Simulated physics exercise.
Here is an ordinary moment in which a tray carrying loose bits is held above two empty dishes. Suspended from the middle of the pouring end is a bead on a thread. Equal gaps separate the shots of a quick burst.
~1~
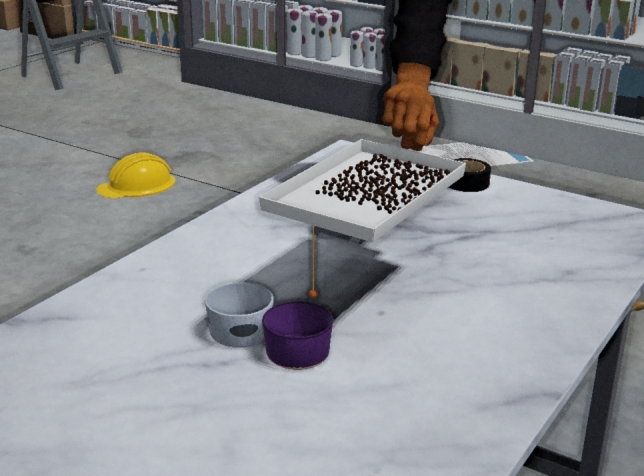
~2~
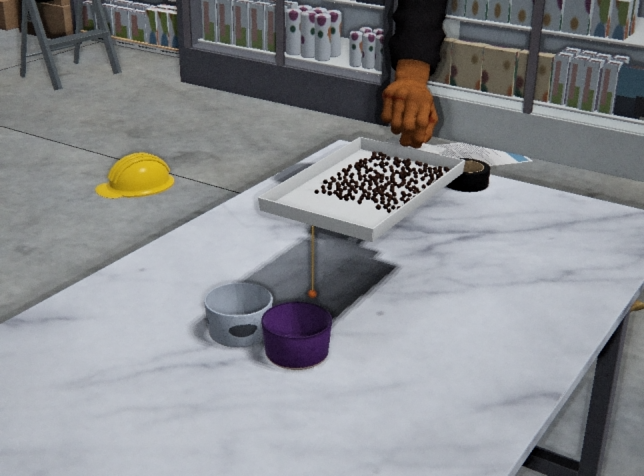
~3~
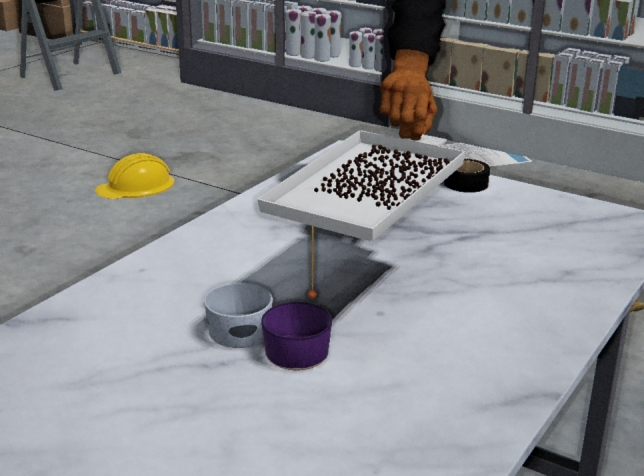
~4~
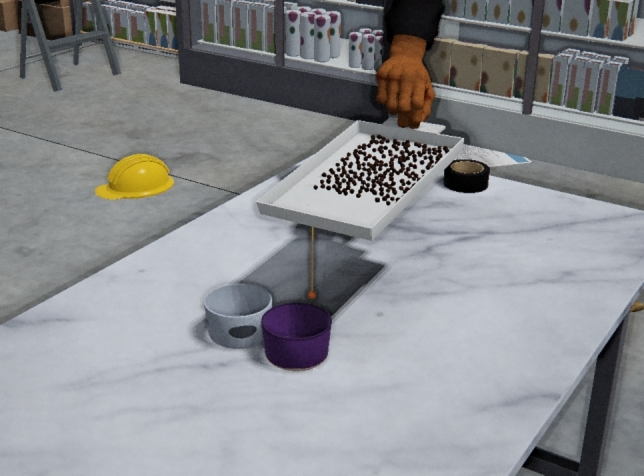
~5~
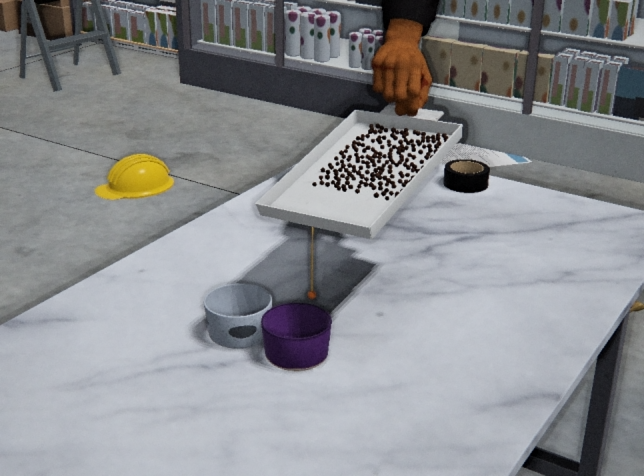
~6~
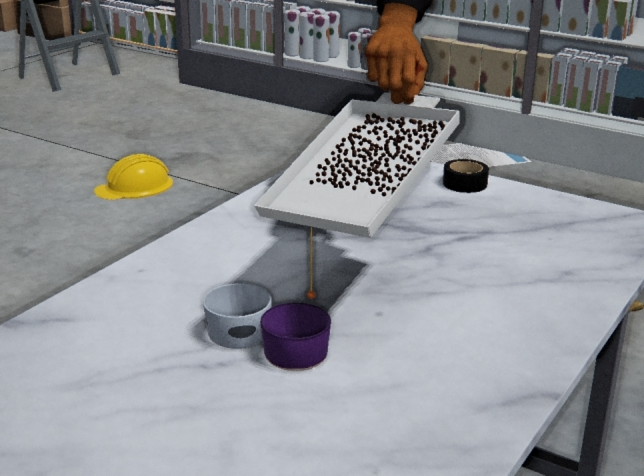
A gloved hand raising the far end of a white tray of dark berries, slanting it above grey and purple bowls.
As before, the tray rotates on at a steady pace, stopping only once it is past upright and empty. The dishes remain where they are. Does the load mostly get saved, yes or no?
Yes, most of it is saved.
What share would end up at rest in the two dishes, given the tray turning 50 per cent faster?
It would come out near 80 per cent.
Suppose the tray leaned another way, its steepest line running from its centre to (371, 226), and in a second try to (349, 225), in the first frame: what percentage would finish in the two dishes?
About 0 and 20 percent.
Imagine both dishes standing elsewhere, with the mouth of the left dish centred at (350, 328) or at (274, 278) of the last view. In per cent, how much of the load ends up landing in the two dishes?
About 0 per cent, then about 10 per cent.
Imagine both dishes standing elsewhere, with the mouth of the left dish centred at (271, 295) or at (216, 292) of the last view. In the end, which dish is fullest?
Trial one goes to the left of the two, trial two to the right of the two.
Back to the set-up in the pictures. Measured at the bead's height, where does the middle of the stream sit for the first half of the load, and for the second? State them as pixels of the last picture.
The first part passes (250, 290); everything after passes (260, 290).
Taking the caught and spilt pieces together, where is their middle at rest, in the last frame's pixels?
Roughly at (245, 331).
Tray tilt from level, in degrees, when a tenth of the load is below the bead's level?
A tilt of roughly 65°.
Soon after the last picture, tray tipped steeply; most on the tray; a stray few in the right dish; a small part in the left dish; a stray few outside both; a small part in the air.
A little later, tray tipped past a quarter turn; about two thirds on the tray; a small part in the right dish; about a quarter in the left dish; a small part outside both; a small part in the air.
Later still, tray tipped past a quarter turn; about a quarter in the right dish; about two thirds in the left dish; a small part outside both.
At rest, tray tipped past a quarter turn; about a quarter in the right dish; about two thirds in the left dish; a small part outside both.
